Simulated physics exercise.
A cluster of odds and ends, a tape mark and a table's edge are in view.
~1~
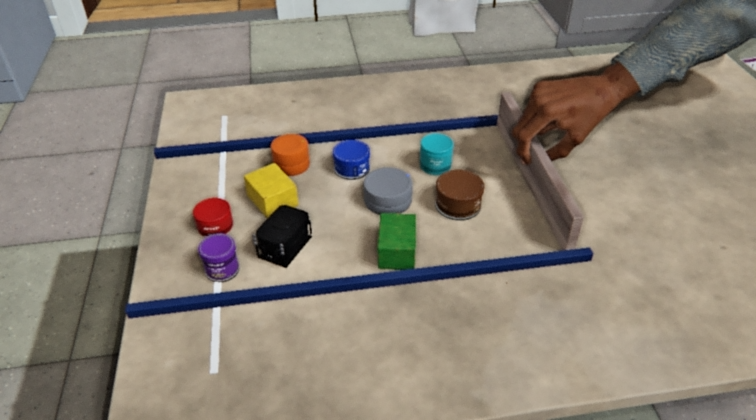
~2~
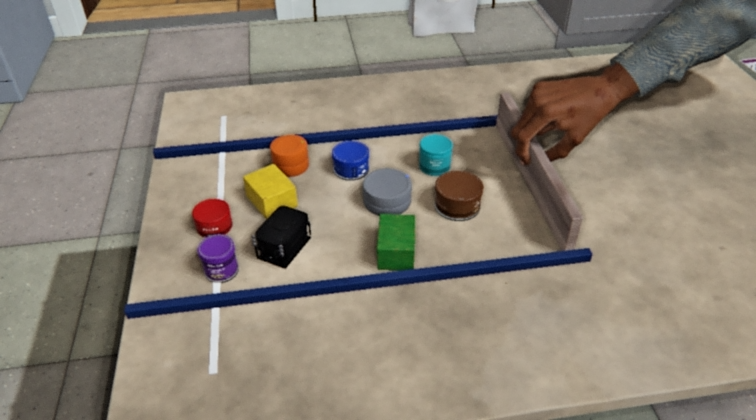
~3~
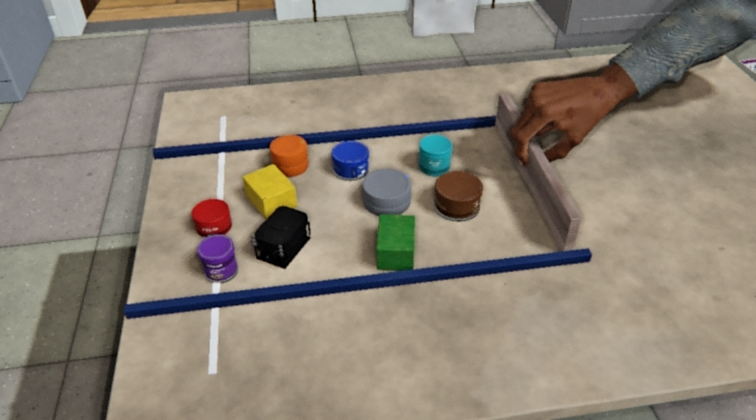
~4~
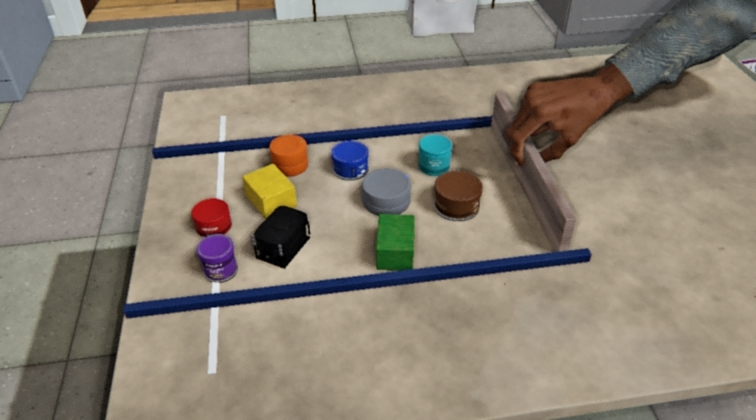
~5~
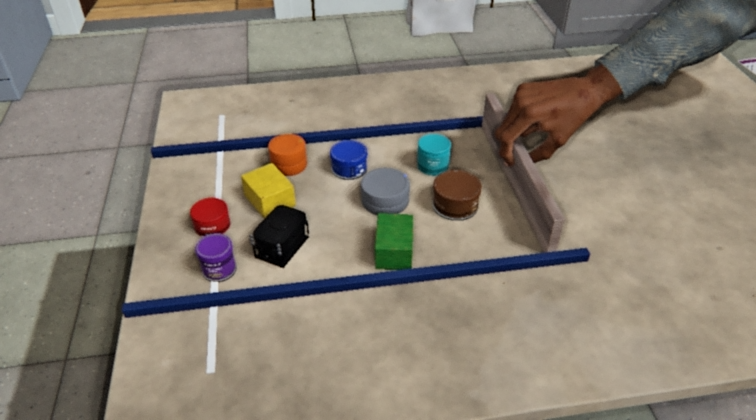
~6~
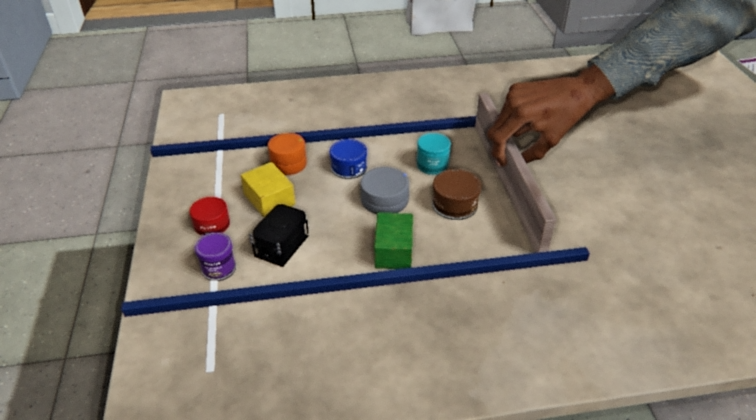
The clip opens on a cluster of small coloured tubs and blocks between two blue strips on a tabletop, with a white tape line at left. A hand holds a board upright at right, nearly still at first, then slides it a short way left, while the objects stay in place.
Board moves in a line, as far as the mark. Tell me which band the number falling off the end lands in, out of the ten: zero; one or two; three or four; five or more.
It lands in the one or two band.
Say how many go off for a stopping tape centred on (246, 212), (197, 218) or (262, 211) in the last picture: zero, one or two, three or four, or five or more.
Lab note - count per position: No fall at all; three to four; none at all.
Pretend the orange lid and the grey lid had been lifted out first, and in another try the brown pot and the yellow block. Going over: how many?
Try one: 1; try two: 0.
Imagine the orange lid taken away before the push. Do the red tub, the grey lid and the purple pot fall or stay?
So: The red tub goes down, the grey lid does not drop, the purple pot goes down.
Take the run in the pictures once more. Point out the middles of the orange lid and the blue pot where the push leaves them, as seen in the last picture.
You'll find the orange lid at roughly (162, 157) and the blue pot at roughly (200, 155).
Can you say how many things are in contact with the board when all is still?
Count: 5.
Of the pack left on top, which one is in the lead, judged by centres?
The one you want is the yellow block.
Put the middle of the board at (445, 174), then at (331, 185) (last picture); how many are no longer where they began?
The counts are 3 and 8.
Soon after, none off yet; red tub at rest near (210, 216); purple pot at rest near (216, 257); yellow block at rest near (268, 189).
After that, none off yet; red tub displaced a little near (197, 220); purple pot displaced a little near (200, 263); yellow block displaced about its own width near (229, 196).
In the end, the number that fall off is one or two; gone, purple pot and red tub.
